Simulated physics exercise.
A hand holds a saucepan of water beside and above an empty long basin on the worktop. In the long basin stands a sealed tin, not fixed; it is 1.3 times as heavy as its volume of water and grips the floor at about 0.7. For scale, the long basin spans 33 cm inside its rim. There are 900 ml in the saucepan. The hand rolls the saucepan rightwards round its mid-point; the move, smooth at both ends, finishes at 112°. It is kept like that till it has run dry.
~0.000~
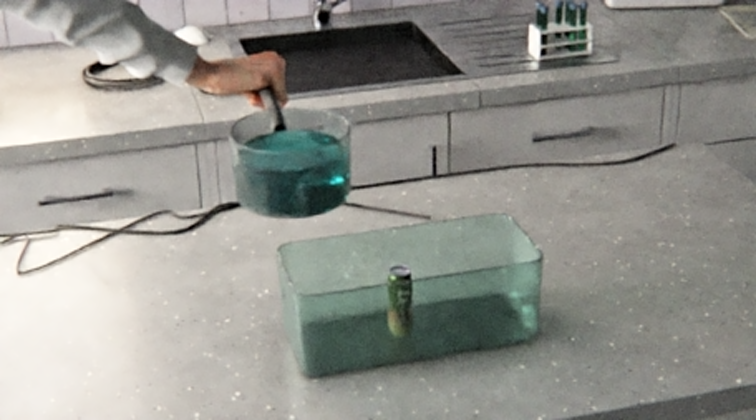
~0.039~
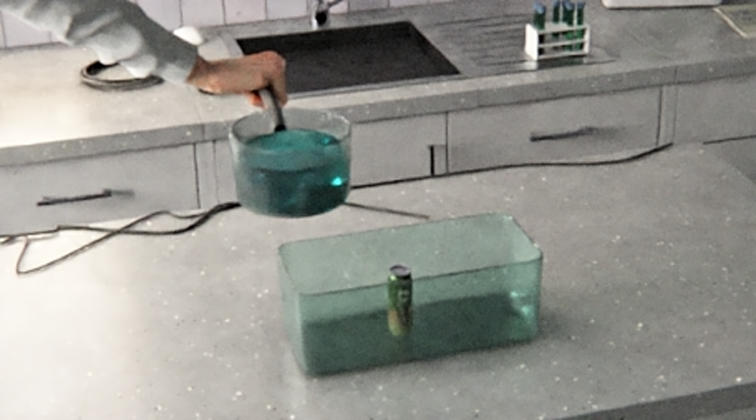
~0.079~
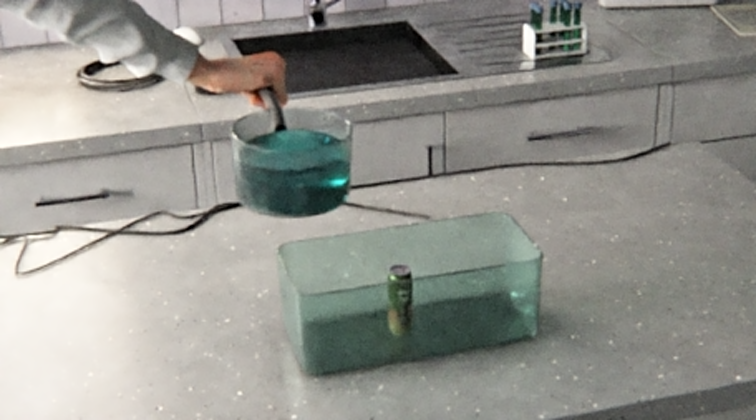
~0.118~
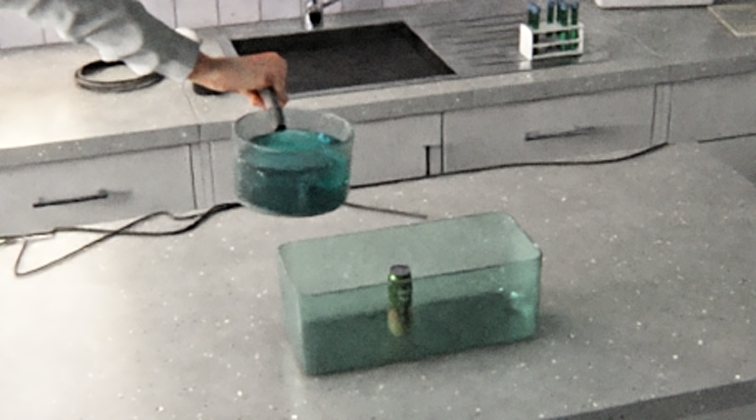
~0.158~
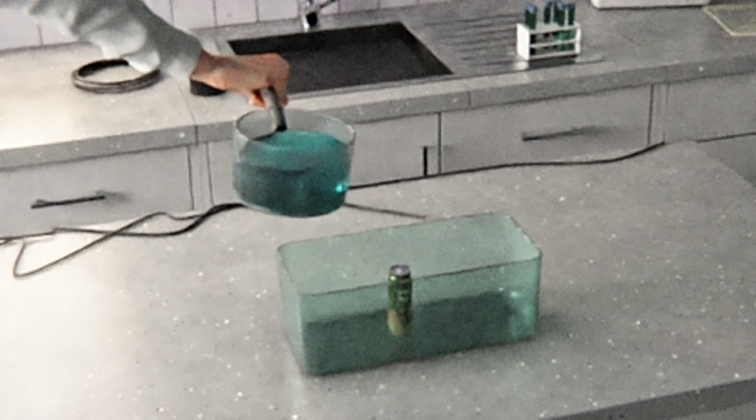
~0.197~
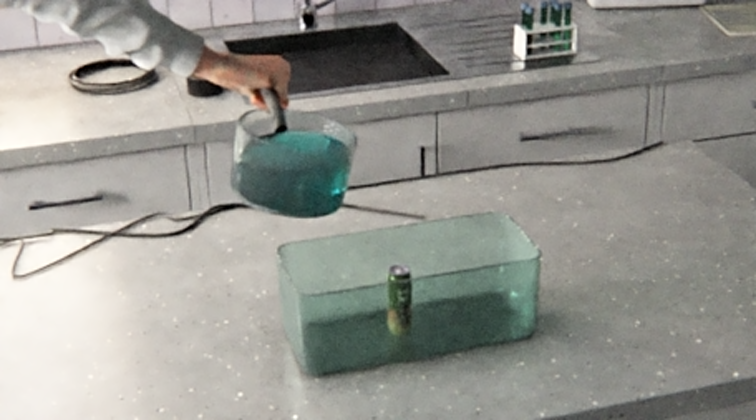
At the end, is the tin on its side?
It stays up.
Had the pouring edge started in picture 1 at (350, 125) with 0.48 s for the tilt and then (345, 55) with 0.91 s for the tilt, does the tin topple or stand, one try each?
First it falls; then it remains upright.
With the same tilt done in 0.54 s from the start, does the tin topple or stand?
The tin falls.
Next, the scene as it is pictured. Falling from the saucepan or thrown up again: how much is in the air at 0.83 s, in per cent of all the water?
About 12 per cent.
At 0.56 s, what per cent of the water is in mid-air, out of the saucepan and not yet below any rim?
Some 30 per cent.
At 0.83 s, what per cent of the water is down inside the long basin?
Near 78 in a hundred.
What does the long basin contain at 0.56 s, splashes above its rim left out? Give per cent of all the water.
About 5 per cent.
By 0.56 s the tilt is 76° and 65 per cent is still to pour; the tin stands where it began.
By 0.83 s the tilt is 110° and 11 per cent is still to pour; the tin stands where it began.
By 1.11 s the tilt is 112° and 0 per cent is still to pour; the tin stands 1 cm from where it began.
By 1.41 s the tilt is 112° and 0 per cent is still to pour; the tin stands 1 cm from where it began.
At rest the tin stands 1 cm from where it began.
